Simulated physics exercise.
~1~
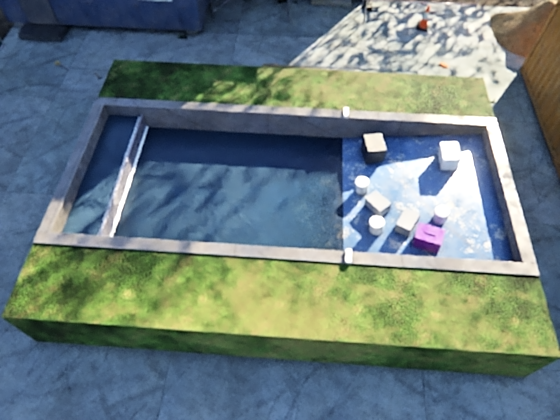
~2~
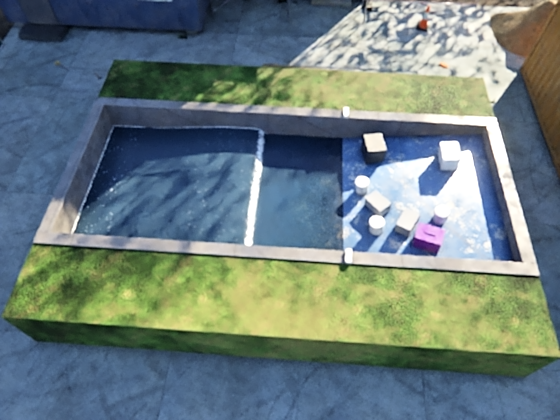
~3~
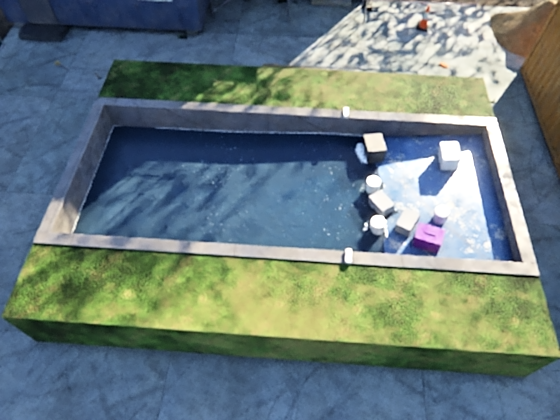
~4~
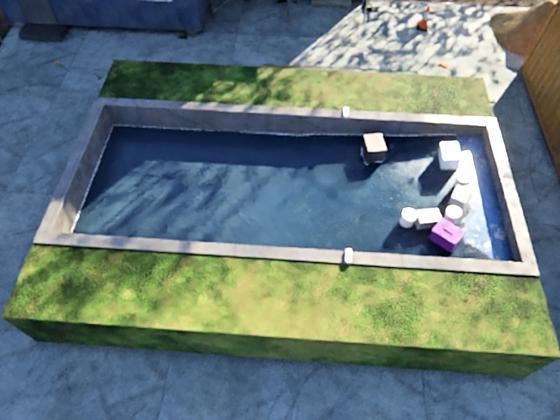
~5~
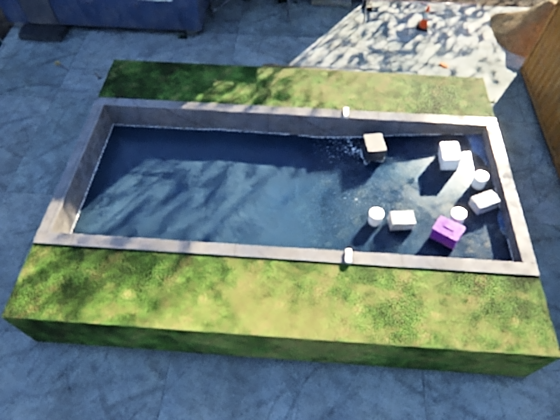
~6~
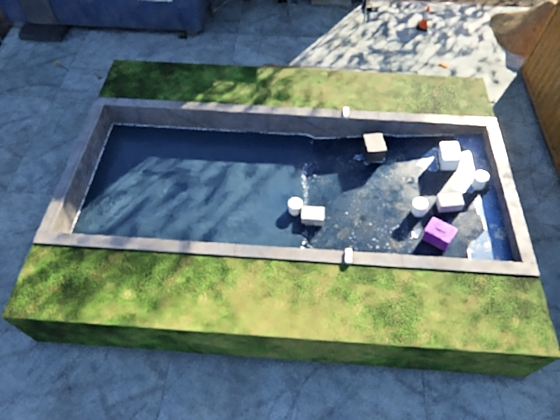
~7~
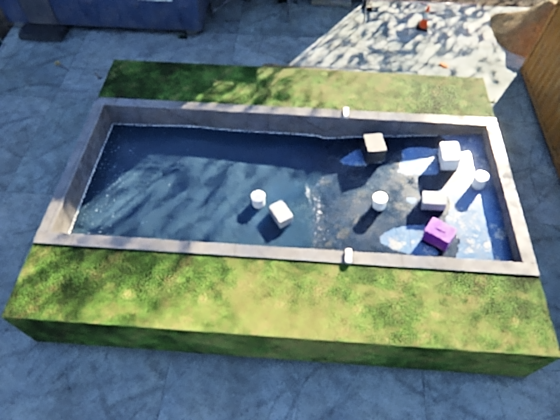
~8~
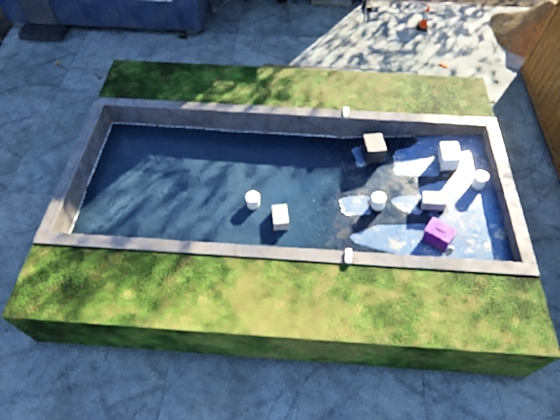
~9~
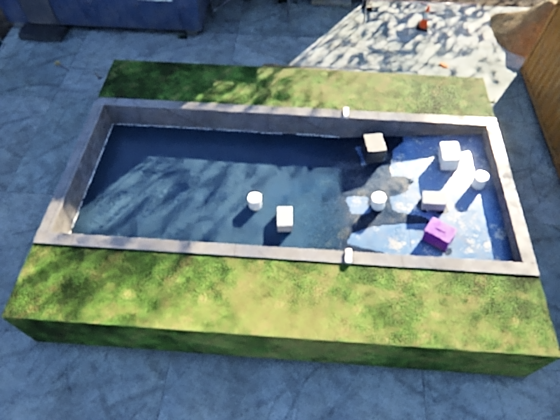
At first, a long walled basin set in grass holds dark water behind a pale barrier on the left, while white blocks, round white pieces and a purple chest sit on the sloping right side. The barrier vanishes and a foaming wave sweeps right, reaching the loose pieces. The water shoves several of them up the slope toward the far right. As it drains back, two pale pieces drift left into the open basin, and another round one slides partway after them. At the end, the water settles, with the purple chest still resting on the slope.
